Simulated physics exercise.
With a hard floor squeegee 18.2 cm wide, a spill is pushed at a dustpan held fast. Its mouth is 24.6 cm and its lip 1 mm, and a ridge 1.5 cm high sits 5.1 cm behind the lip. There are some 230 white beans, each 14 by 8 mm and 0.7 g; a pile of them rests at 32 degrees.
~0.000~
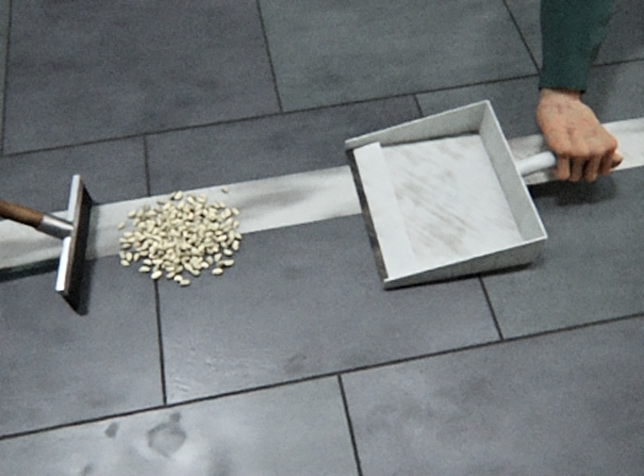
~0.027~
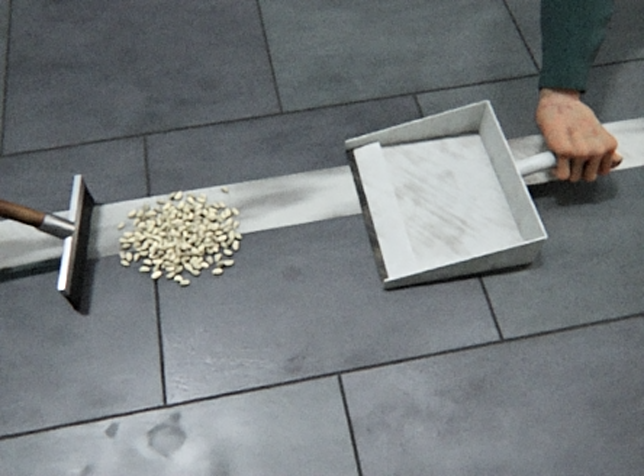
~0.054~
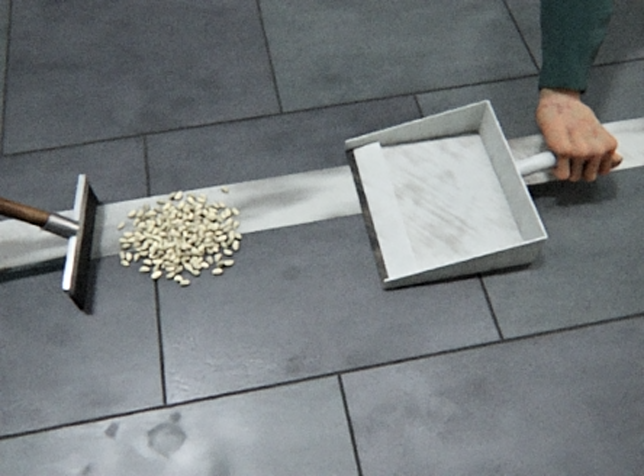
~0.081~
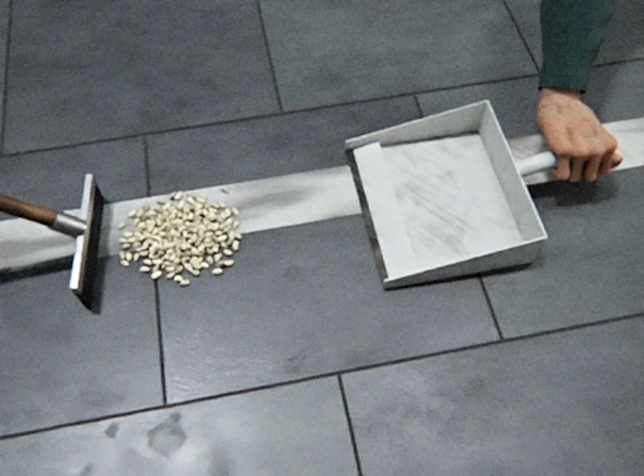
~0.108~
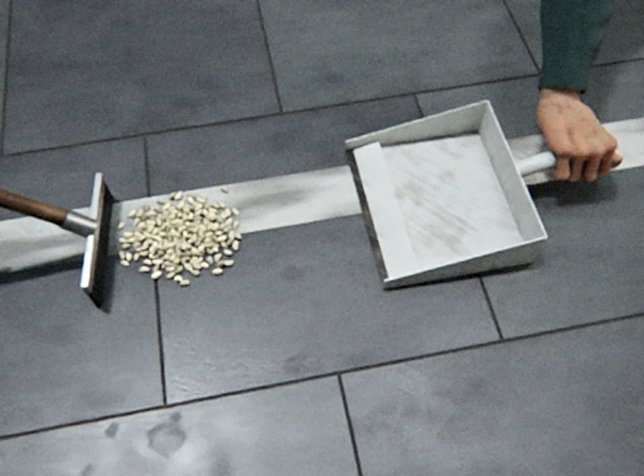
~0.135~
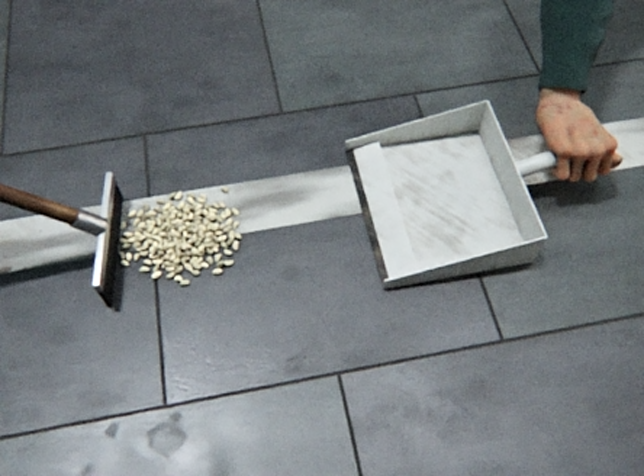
On a dark grey tiled floor crossed by a pale strip, a squeegee with a wooden handle sits left of a pile of white beans, while a hand holds a dustpan still on the right. The squeegee slides a short way rightward, closing the gap to the edge of the pile, and the beans stay unmoved.
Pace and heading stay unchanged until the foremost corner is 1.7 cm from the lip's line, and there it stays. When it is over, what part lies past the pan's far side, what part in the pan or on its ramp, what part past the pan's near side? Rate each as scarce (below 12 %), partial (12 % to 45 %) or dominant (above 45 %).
Ratings: Far side - scarce; pan - partial; near side - scarce.
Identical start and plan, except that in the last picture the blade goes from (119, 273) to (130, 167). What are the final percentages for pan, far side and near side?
That ends as pan 30, far 10, and near 5.
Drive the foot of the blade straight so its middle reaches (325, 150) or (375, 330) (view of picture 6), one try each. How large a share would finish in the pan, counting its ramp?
About 10 % and 5 %.
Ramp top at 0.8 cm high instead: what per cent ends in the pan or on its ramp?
I'd expect close to 40 per cent.
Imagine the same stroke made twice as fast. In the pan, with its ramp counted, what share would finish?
It would be near 60 per cent.
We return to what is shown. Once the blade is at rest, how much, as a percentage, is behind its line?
Estimate: Near 20 %.
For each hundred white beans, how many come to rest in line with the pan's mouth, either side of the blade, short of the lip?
About 50 per cent.
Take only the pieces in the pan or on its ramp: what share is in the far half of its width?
Roughly 50 per cent.
After 0.44 s, middle of the blade 20 cm from the lip; 0 % over the lip, far side 0 %, near side 0 %.
After 0.64 s, middle of the blade 9 cm from the lip; 0 % over the lip, far side 5 %, near side 5 %.
Then, at 0.96 s, middle of the blade 3 cm from the lip; 35 % over the lip, far side 5 %, near side 5 %.
By 2.1 s all is still; far side 5 %, pan 35 %, near side 5 %, in front of the lip or behind the blade 50 %.
